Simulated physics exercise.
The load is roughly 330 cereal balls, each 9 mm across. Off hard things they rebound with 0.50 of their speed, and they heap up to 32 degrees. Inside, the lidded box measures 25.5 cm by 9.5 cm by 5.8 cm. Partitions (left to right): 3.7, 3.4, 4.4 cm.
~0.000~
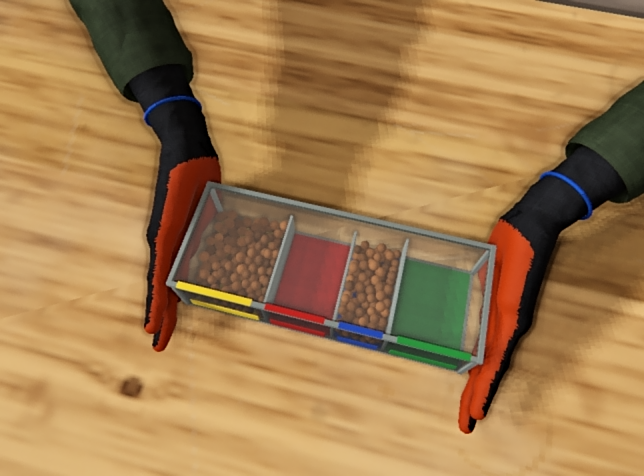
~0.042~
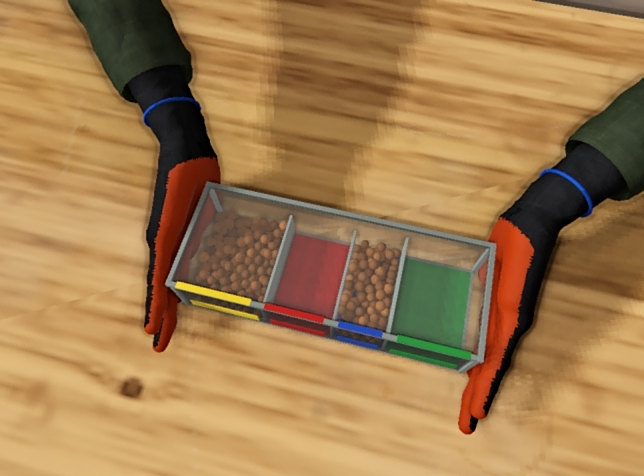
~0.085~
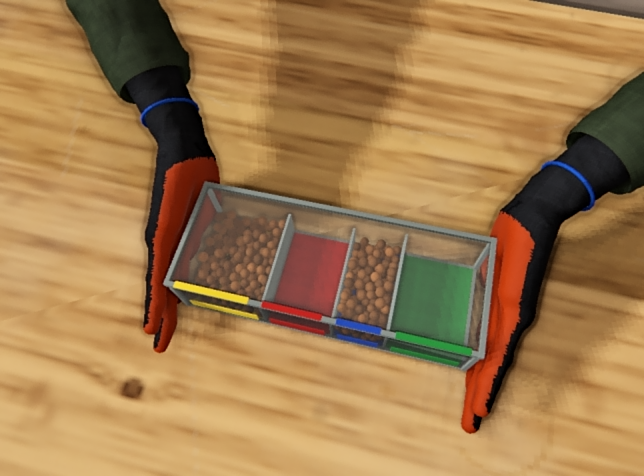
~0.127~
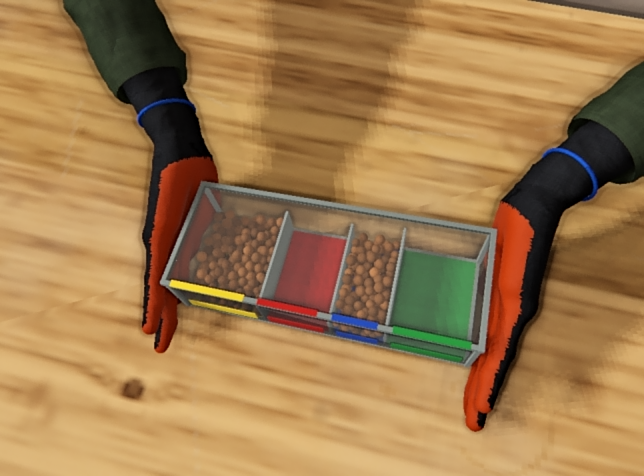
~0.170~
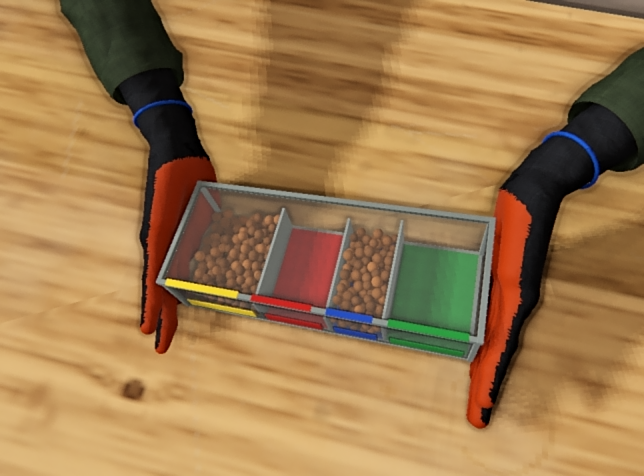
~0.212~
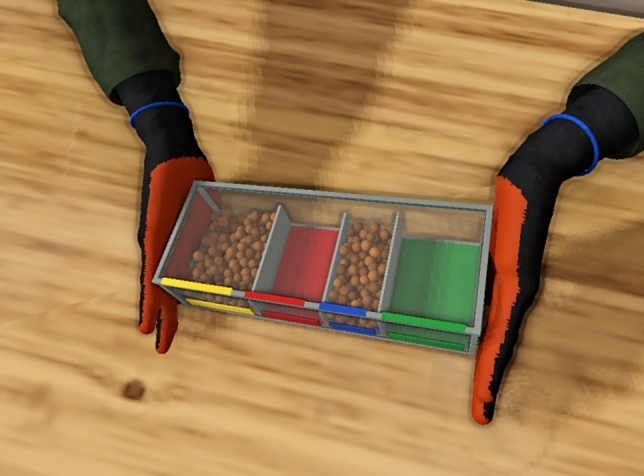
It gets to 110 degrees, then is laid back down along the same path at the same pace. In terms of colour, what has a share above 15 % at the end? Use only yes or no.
Red: No; blue: No; green: No; yellow: Yes.
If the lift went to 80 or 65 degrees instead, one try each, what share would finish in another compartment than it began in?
About 10 and 5 per cent.
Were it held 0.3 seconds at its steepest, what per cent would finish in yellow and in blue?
In per cent: Yellow 100; blue 0.
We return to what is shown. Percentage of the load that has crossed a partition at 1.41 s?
Estimate: Some 15 %.
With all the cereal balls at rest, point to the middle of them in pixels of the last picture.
Near (232, 255).
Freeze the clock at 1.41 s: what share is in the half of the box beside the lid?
Roughly 50 per cent.
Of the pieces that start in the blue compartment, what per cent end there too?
That compartment keeps close to 0 per cent of its own pieces.
After 1.41 s, tilt 110 degrees; red 10 %, blue 25 %, yellow 70 %.
Then, at 2.21 s, tilt 50 degrees; yellow 100 %.
After 3.02 s, tilt 0 degrees; yellow 100 %.
At rest (3.5 s), red 0 %, blue 0 %, green 0 %, yellow 100 %.
